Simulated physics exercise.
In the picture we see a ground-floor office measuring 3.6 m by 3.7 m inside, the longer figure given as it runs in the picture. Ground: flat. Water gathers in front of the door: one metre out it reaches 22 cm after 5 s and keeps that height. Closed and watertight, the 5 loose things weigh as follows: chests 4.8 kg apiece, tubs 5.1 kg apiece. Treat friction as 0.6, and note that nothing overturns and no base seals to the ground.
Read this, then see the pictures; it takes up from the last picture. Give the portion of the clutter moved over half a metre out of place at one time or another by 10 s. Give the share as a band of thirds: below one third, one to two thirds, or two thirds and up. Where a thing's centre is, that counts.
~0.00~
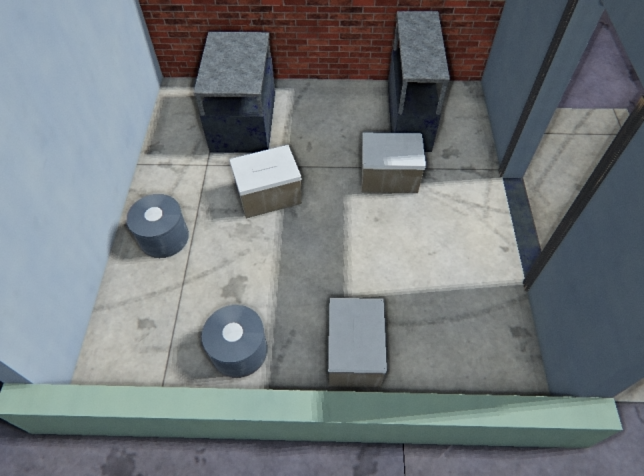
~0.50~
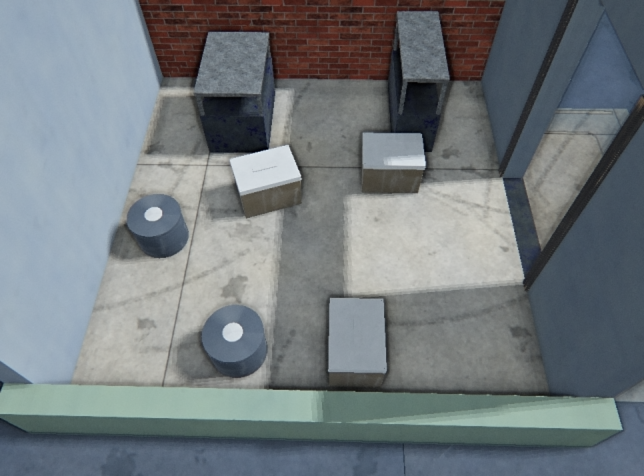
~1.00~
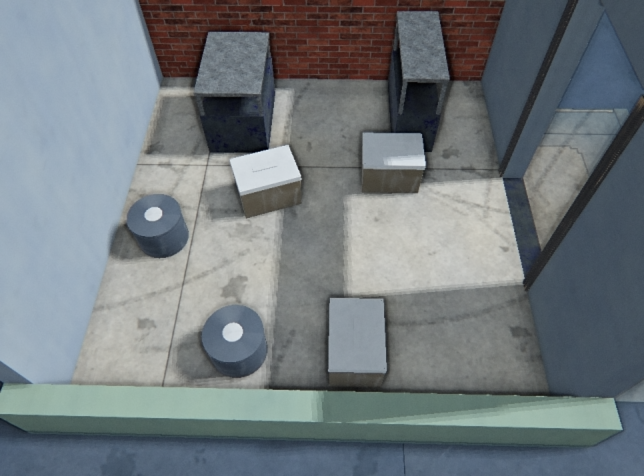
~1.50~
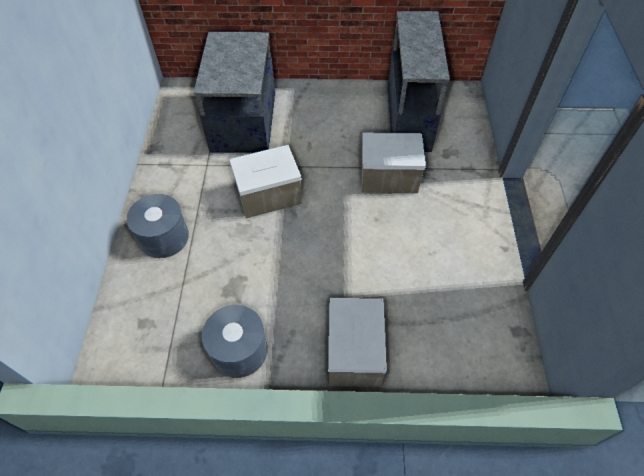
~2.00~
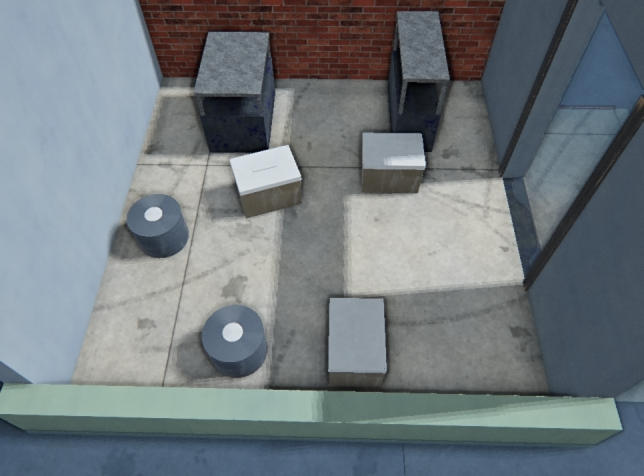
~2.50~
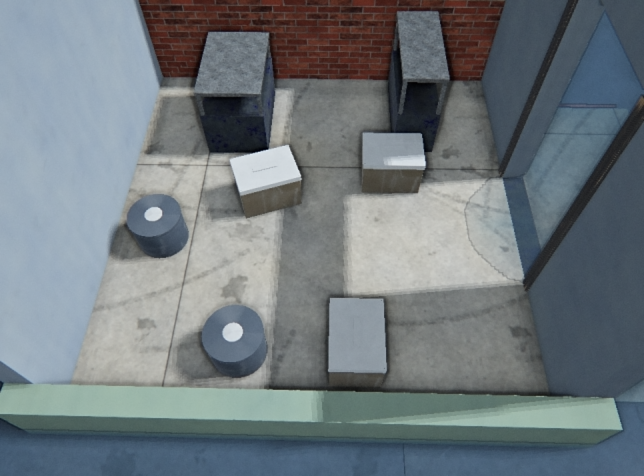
The share is two thirds and up.
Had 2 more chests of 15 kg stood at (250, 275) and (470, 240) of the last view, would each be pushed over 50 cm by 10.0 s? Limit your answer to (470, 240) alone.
Result: Exceeded.
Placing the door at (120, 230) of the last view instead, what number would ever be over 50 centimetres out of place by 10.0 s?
Result: 5 of them.
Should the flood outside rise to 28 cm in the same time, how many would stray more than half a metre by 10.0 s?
Then 4 of them.
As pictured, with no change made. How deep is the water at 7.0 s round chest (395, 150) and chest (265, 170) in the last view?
First roughly 5 cm, second roughly 9 cm.
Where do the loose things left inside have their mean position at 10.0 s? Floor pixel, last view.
That lands at roughly (220, 226).
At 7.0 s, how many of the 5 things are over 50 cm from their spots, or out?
I count 4 of them.
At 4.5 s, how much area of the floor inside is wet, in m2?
Roughly 5.0 m2 of it is wet.
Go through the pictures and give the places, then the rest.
In the first frame, a chest at (357, 333), on the bottom; a chest at (393, 149), on the bottom; 0.0 m2 under water; 0 of 5 have shifted.
In the second frame, a chest at (357, 333) rests on the ground; a chest at (393, 149) rests on the ground; 0.0 m2 under water; 0 of 5 have shifted.
In the third frame, a chest at (357, 333) rests on the ground; a chest at (393, 149), on the bottom; 0.0 m2 under water; 0 of 5 have shifted.
In the fourth frame, a chest at (357, 333) rests on the ground; a chest at (393, 149), on the bottom; water covers 0.0 m2; 0 of 5 have shifted.
In the fifth frame, a chest at (357, 333) rests on the ground; a chest at (393, 149), on the bottom; water covers 0.0 m2; 0 of 5 have shifted.
In the sixth frame, a chest at (357, 333), on the bottom; a chest at (393, 149), on the bottom; 0.3 m2 under water; 0 of 5 have shifted.
After 3.5 s 0 of 5 are over 50 cm from their spots; 0 afloat.
After 4.5 s 0 of 5 are over 50 cm from their spots; 0 afloat.
After 7.0 s 4 of 5 are over 50 cm from their spots; 5 afloat.
After 10.0 s 4 of 5 are over 50 cm from their spots, and 4 have been at some point; 5 afloat.
